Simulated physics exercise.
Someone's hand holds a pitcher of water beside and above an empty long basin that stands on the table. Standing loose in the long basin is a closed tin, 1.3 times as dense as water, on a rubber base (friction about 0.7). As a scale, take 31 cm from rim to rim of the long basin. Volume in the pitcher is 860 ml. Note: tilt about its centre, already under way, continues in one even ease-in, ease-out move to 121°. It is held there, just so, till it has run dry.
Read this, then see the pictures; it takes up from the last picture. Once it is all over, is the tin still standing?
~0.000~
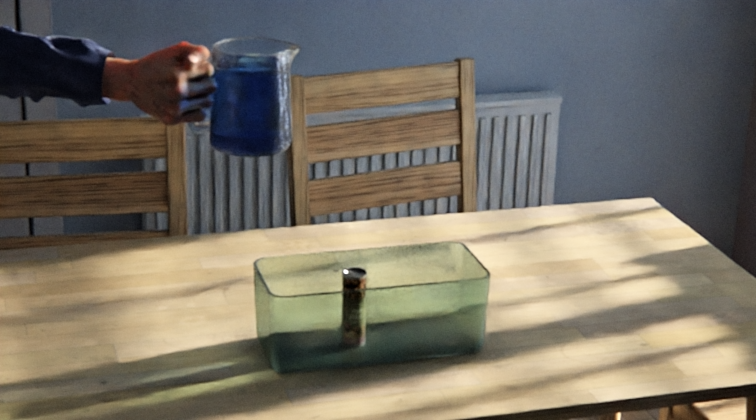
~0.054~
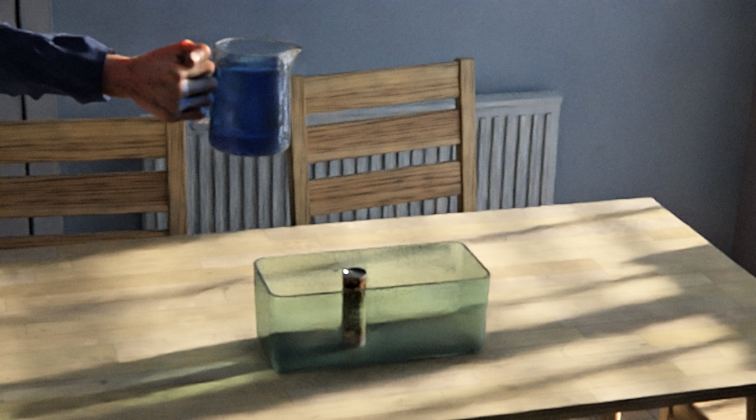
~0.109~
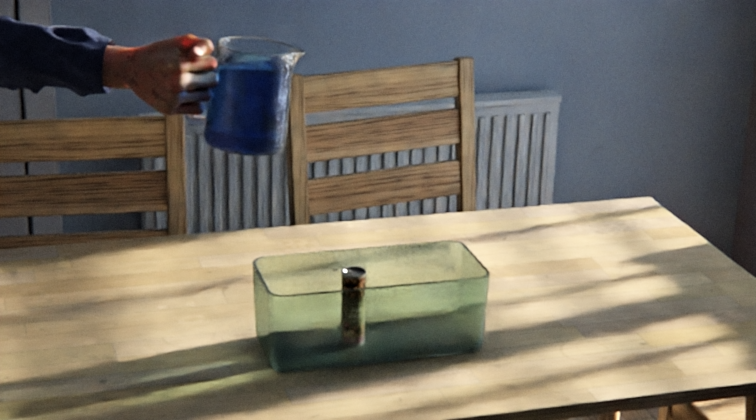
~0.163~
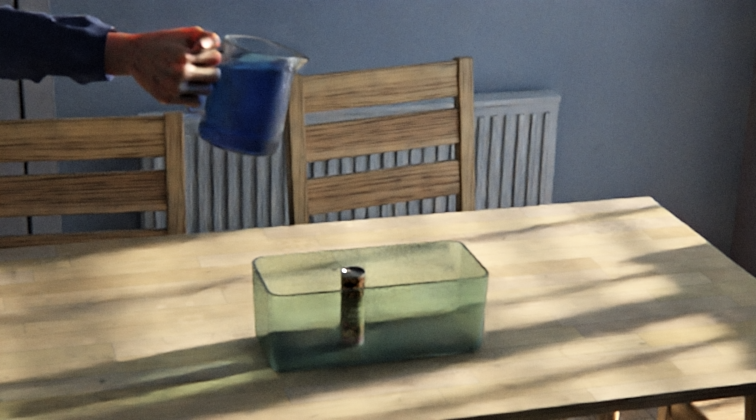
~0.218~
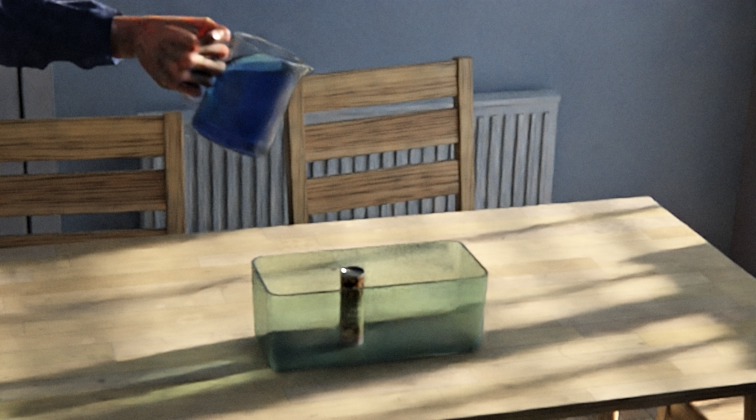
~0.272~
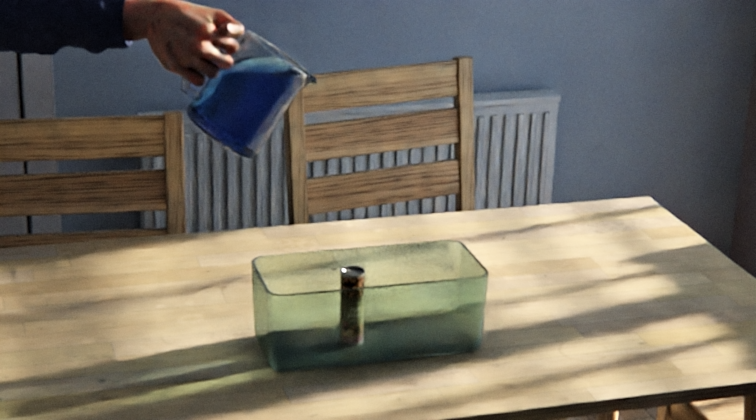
Yes: It manages to stay erect.
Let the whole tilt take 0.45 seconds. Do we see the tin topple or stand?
Outcome - the tin remains standing.
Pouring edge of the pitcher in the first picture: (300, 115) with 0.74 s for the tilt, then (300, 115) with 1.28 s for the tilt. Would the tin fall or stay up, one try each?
First it tips over; then it stays on its base.
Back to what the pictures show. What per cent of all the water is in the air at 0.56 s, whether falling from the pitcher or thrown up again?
I'd say close to 36 per cent.
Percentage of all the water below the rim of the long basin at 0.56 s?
I'd put it near 6 percent.
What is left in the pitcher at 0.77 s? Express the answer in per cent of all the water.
10 in a hundred, give or take.
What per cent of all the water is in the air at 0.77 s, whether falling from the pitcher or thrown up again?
Around 32 per cent of the liquid is in flight.
Then, 0.56 s in, the tilt is 105° and 59 per cent is still to pour; the tin stands where it began.
Then, 0.77 s in, the tilt is 121° and 10 per cent is still to pour; the tin stands where it began.
Then, 1.00 s in, the tilt is 121° and 0 per cent is still to pour; the tin stands where it began.
Then, 1.24 s in, the tilt is 121° and 0 per cent is still to pour; the tin stands where it began.
Finally, the tin stands where it began.
